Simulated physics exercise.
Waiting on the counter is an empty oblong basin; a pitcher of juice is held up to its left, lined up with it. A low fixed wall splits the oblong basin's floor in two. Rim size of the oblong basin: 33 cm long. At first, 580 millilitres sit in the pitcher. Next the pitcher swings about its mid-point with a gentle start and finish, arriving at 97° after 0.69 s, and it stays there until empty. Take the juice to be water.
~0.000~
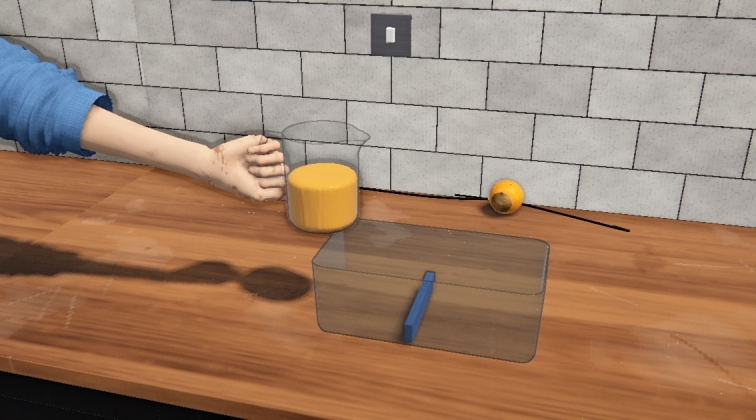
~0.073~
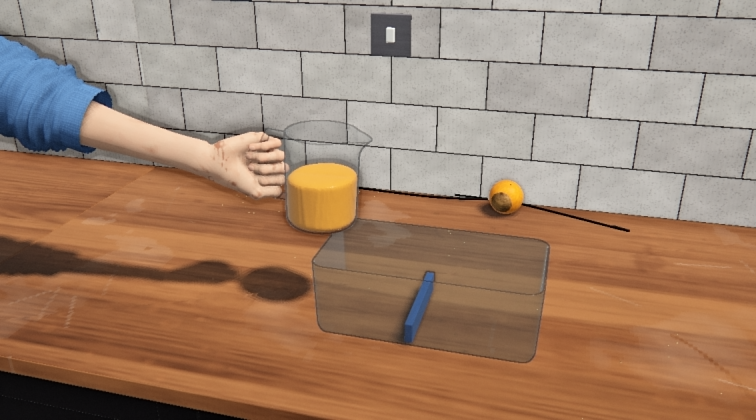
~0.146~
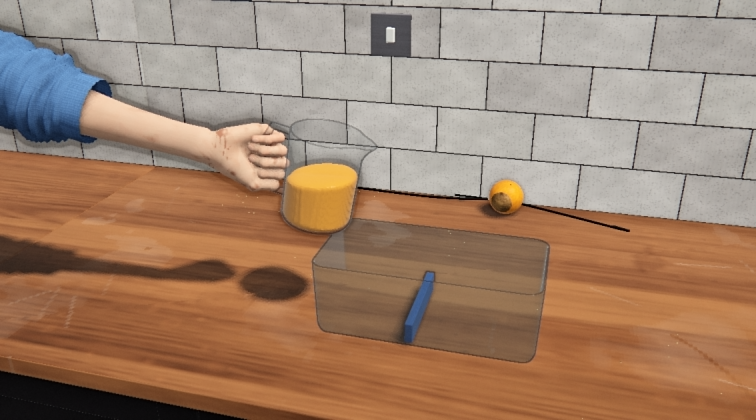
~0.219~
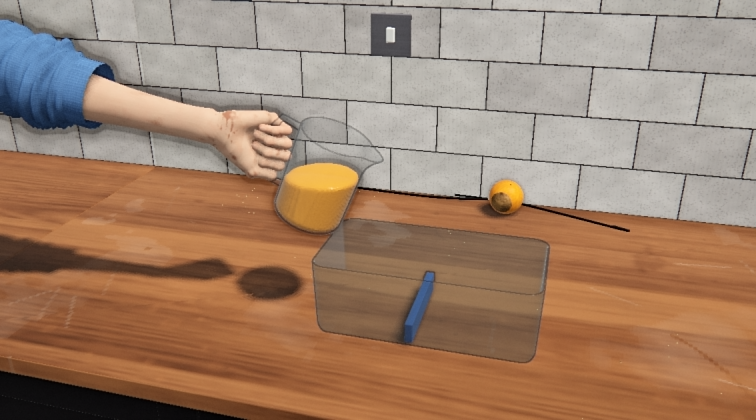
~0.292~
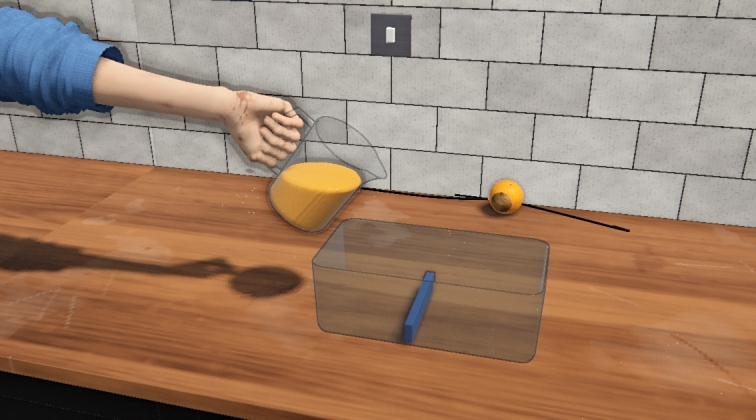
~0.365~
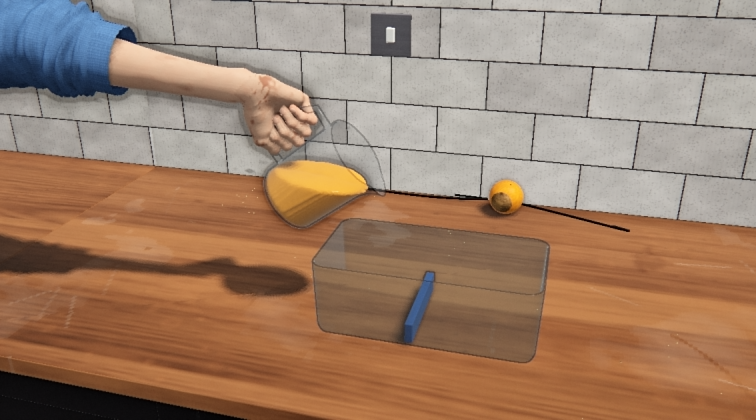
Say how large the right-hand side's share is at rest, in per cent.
Its share is roughly 16 per cent.
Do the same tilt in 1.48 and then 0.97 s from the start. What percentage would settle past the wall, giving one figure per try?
Roughly 15 per cent the first time and 15 per cent the second.
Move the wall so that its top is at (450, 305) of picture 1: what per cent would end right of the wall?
That would be about 10 in a hundred, I'd say.
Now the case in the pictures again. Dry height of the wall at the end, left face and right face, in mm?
Left: Roughly 10 mm; right: Roughly 28 mm.
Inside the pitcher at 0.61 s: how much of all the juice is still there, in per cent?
Remaining: Near 72 % of the total.
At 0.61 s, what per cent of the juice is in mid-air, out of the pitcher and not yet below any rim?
About 16 per cent.
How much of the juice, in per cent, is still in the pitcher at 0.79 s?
30 %.
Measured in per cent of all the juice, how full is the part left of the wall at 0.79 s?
Around 54 in a hundred.
After 0.61 s the tilt is 94° and 72 per cent is still to pour, 12 is left of the wall and 0 right of it.
After 0.79 s the tilt is 97° and 31 per cent is still to pour, 53 is left of the wall and 5 right of it.
After 0.98 s the tilt is 97° and 12 per cent is still to pour, 70 is left of the wall and 12 right of it.
After 1.19 s the tilt is 97° and 4 per cent is still to pour, 79 is left of the wall and 14 right of it.
In the end 82 per cent lies left of the wall, 16 right of it and 2 outside.
